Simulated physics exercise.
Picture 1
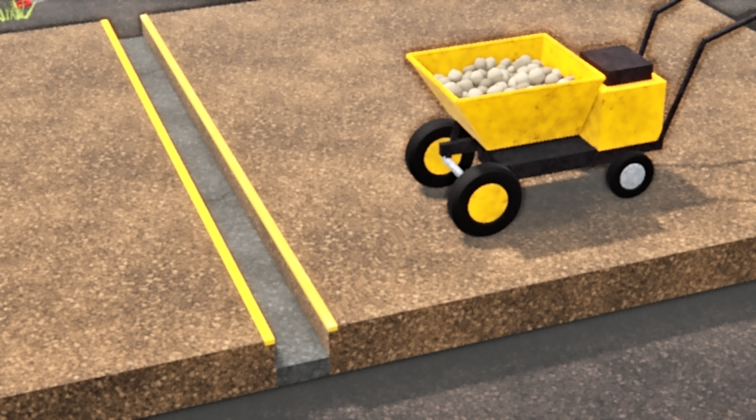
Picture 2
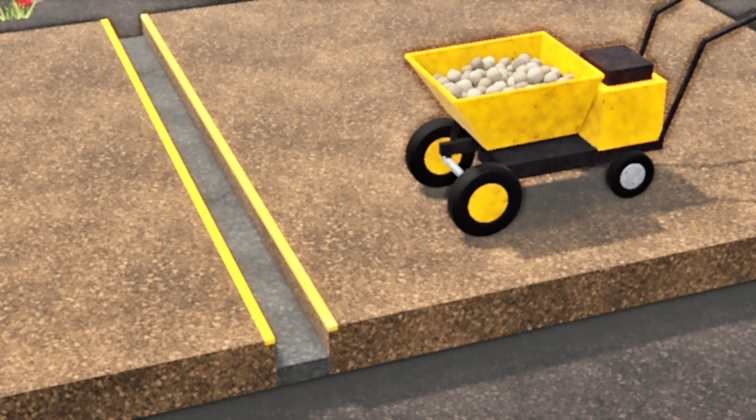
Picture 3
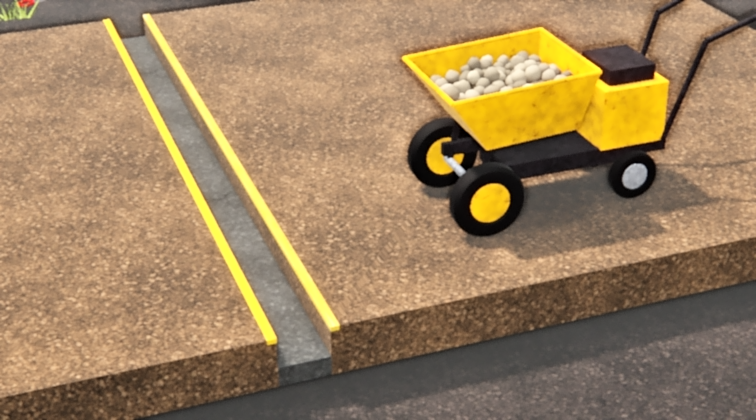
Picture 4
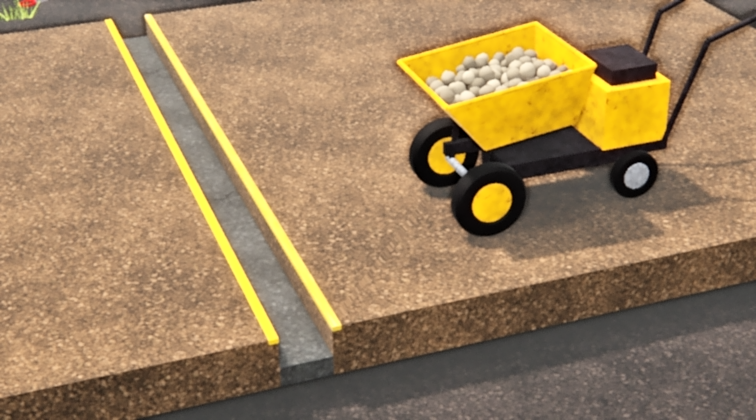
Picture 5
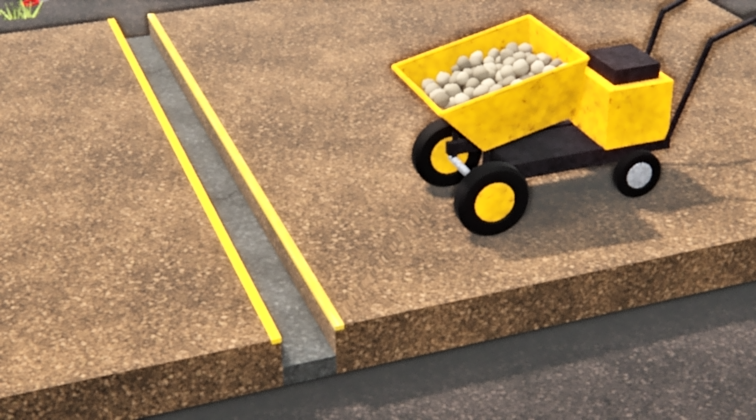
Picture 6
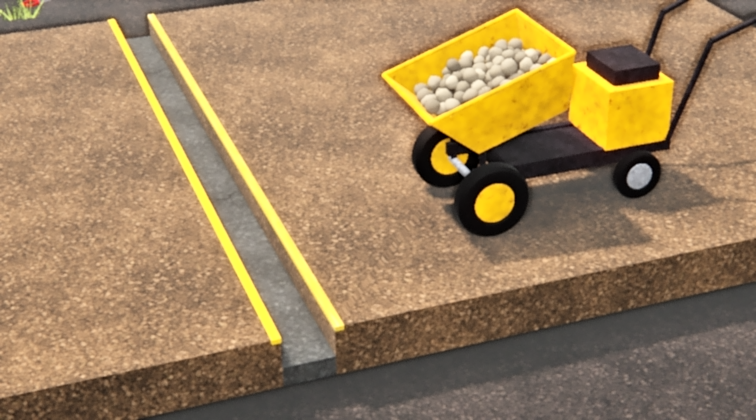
A yellow motor barrow's skip, loaded with pale pebbles, tilts forward beside a narrow trench.
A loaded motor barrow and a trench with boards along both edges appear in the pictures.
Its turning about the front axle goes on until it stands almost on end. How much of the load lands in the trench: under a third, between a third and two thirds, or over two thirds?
Under a third.
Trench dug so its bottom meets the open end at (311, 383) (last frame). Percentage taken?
Estimated share: Approx. 10 %.
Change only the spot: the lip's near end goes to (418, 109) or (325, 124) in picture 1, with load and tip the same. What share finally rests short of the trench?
30 and 0 in a hundred, in that order.
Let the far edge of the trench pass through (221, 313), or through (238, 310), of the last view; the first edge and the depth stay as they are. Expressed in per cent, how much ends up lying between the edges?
The share would be 10 % first and 10 % second.
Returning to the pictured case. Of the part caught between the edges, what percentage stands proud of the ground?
I'd put it near 0 per cent.
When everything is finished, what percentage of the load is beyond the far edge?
I'd estimate about 0 per cent of the load.
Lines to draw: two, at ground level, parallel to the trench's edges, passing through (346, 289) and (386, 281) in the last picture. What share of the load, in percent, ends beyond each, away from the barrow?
I reckon some 30 per cent and some 60 per cent.
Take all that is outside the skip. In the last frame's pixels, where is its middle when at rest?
It settles centred around (319, 229).
Soon after the last picture, skip tipped steeply; all in the skip.
A little later, skip tipped right over; most in the skip; a small part short of the trench; a stray few falling.
Later still, skip tipped right over; about a third in the skip; about half short of the trench; a small part in or heaped over the trench; a stray few beyond it.
By the end, skip tipped right over; about a quarter in the skip; about half short of the trench; a small part in or heaped over the trench; a stray few beyond it.
